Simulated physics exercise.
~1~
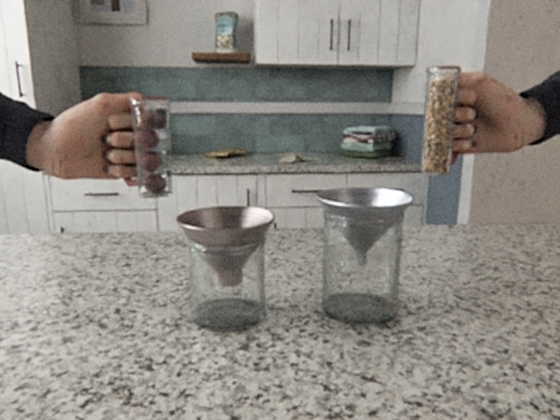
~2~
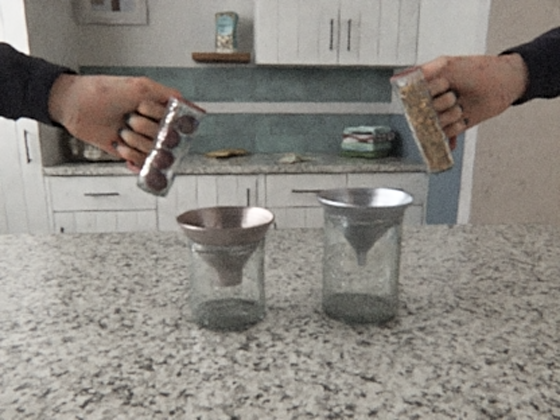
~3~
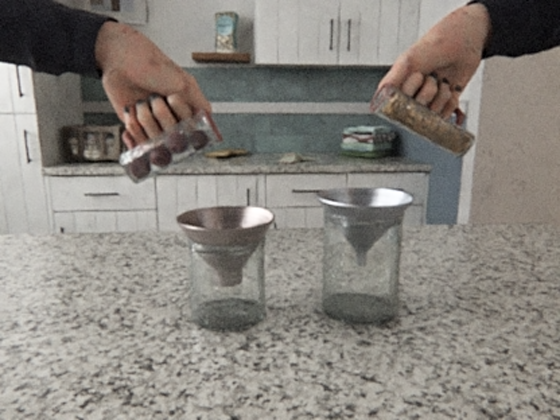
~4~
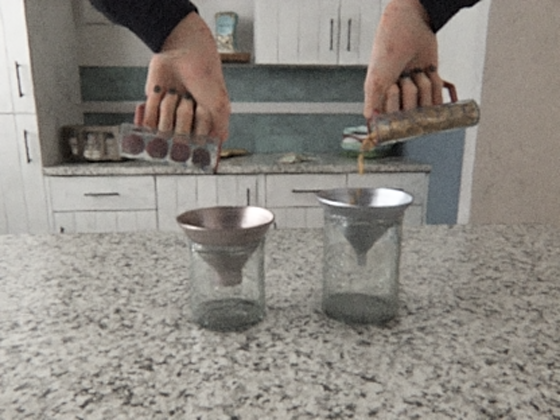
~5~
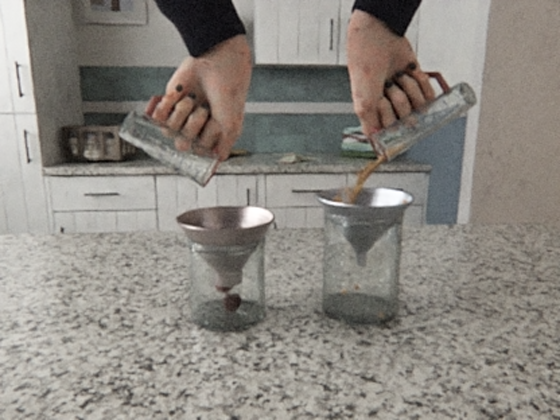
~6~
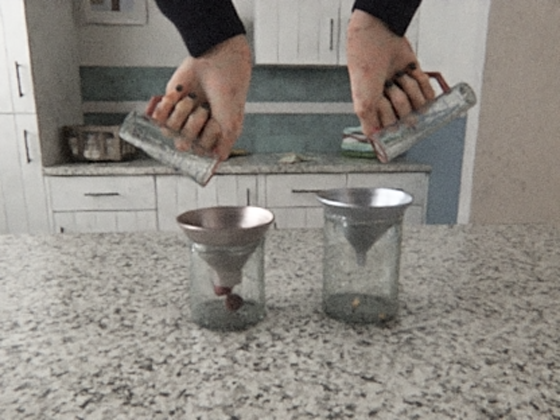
Two hands tipping dark round pieces and golden grains from clear cups into metal funnels over glass jars, both funnels ending blocked.
